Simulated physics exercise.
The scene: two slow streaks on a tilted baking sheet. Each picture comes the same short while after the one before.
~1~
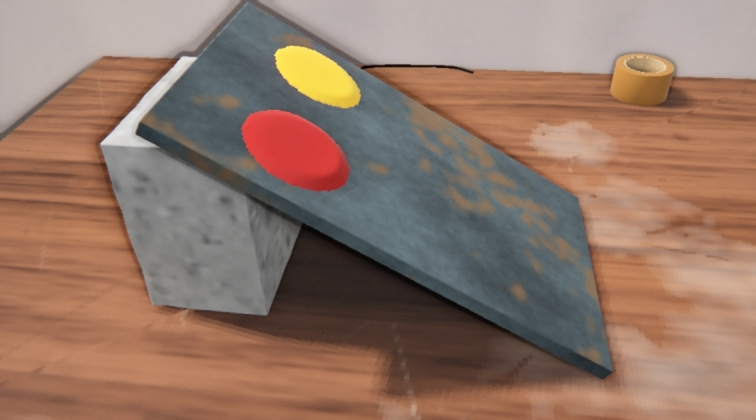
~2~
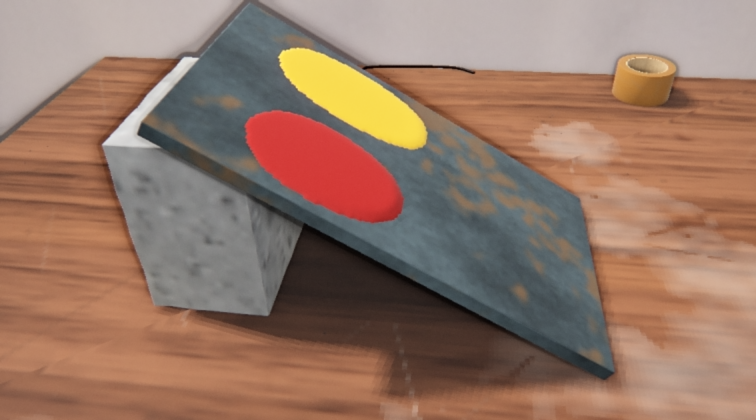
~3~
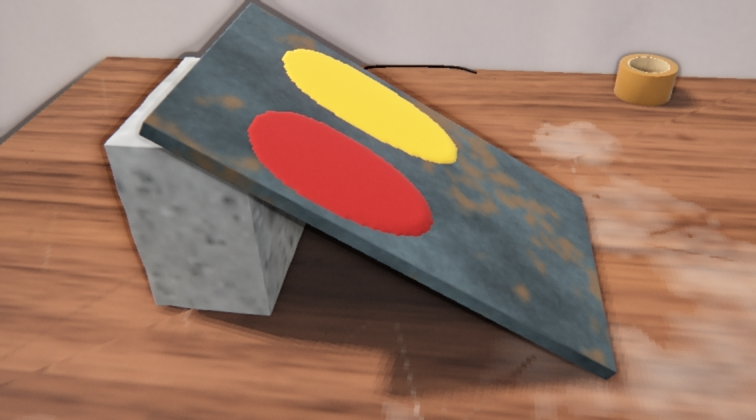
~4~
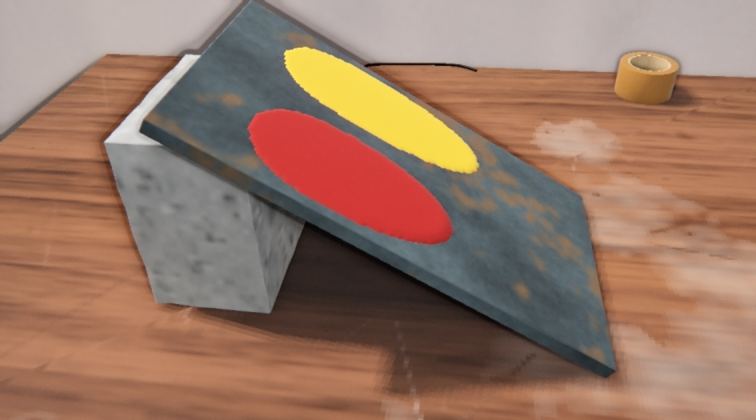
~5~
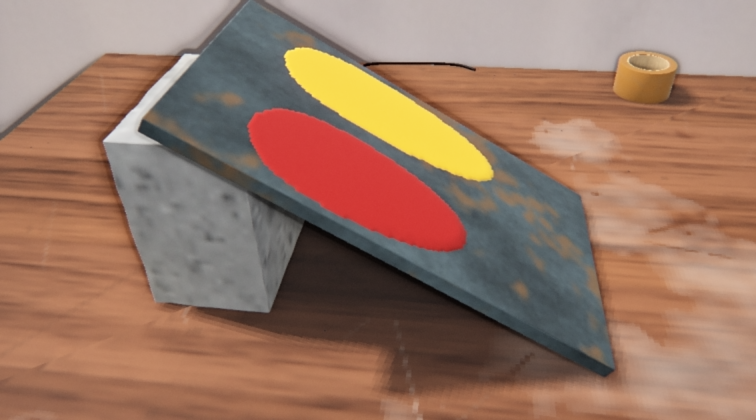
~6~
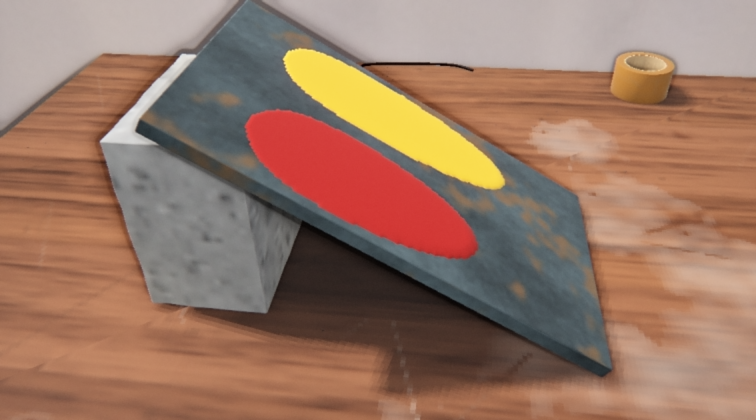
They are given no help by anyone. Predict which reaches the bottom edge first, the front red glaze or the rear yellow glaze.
Rear.
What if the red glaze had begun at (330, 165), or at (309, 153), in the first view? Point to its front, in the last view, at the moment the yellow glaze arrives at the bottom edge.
Its tip would sit near (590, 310) in the first try and at (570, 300) in the second.
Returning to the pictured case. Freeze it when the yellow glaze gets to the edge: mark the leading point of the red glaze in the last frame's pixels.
Around (551, 285).
Next, the red glaze is three quarters of the way down; the yellow glaze is close to the edge.
Finally, the red glaze is close to the edge; the yellow glaze is at the low edge.
